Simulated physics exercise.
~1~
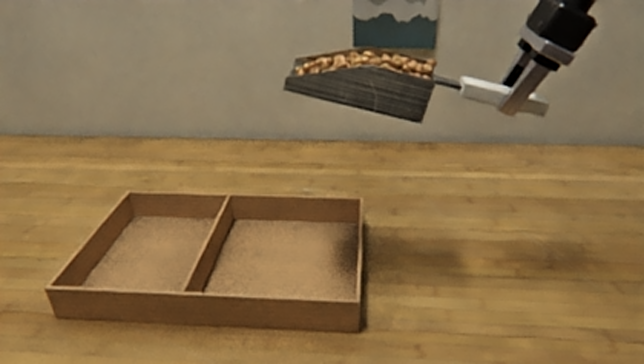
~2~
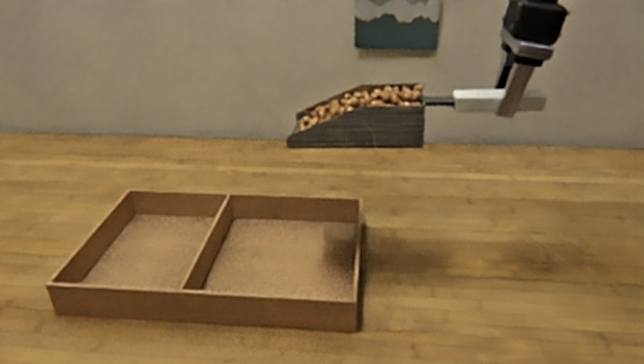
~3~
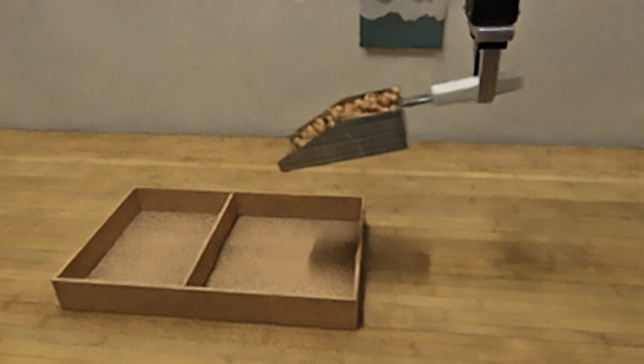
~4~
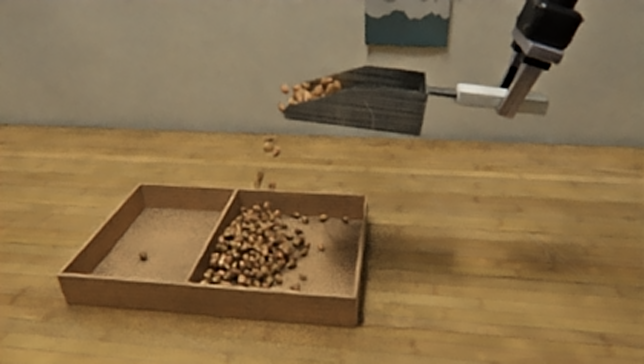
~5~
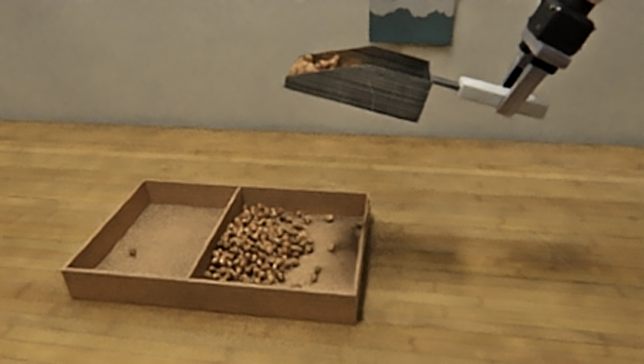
A scoop tips brown beans into the tray's right part, then tilts back, still holding some.
